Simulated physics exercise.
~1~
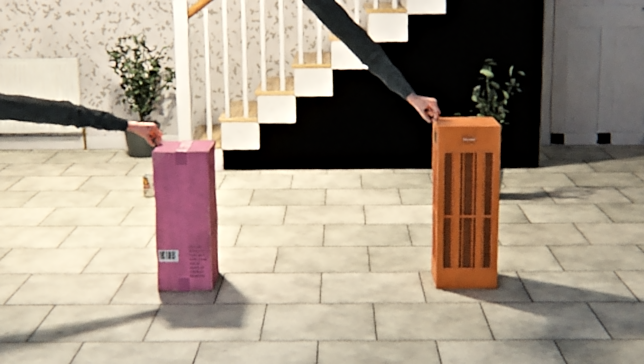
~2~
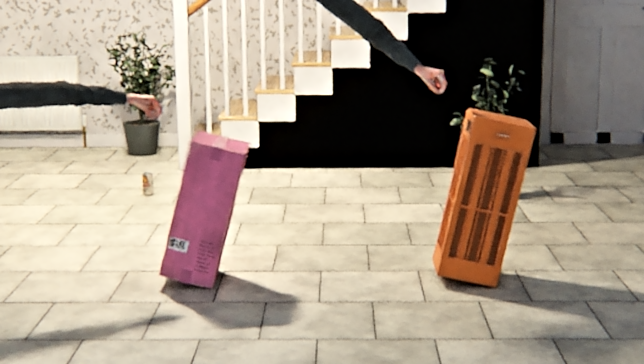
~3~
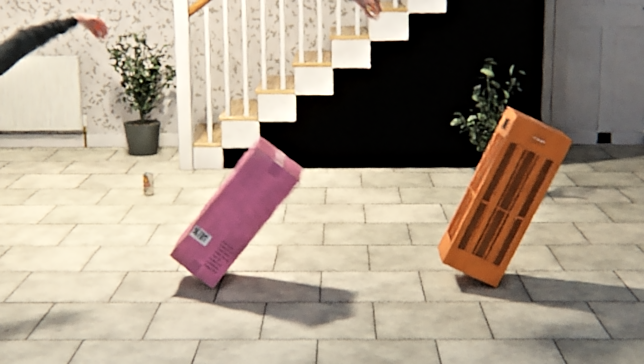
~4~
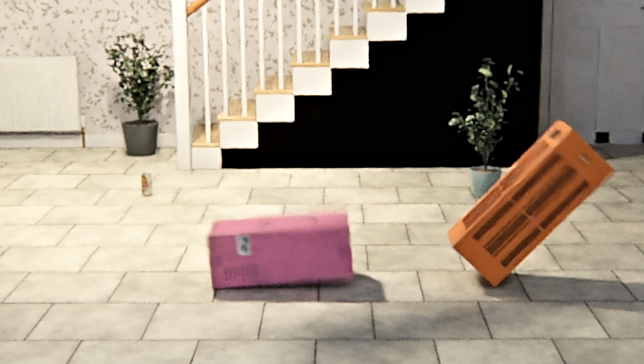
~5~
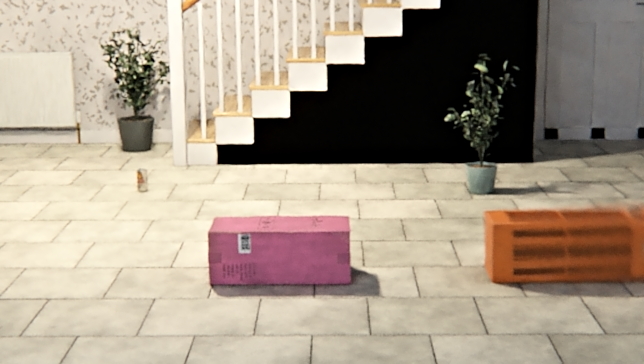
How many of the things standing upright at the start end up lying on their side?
Two of them do, the pink box and the orange crate.
Two dark-sleeved arms reach in, one from the left to the top of a pink box and one from above to the top of an orange crate on the right. Both things stand upright on a pale tiled floor, seen from the front by a slightly swaying camera, with a white staircase and potted plants behind. The hands let go and draw back as both lean to the right. The pink box tips faster and lands on its side while the crate is still leaning. The orange crate then topples too, ending on its side at the right edge of the view.
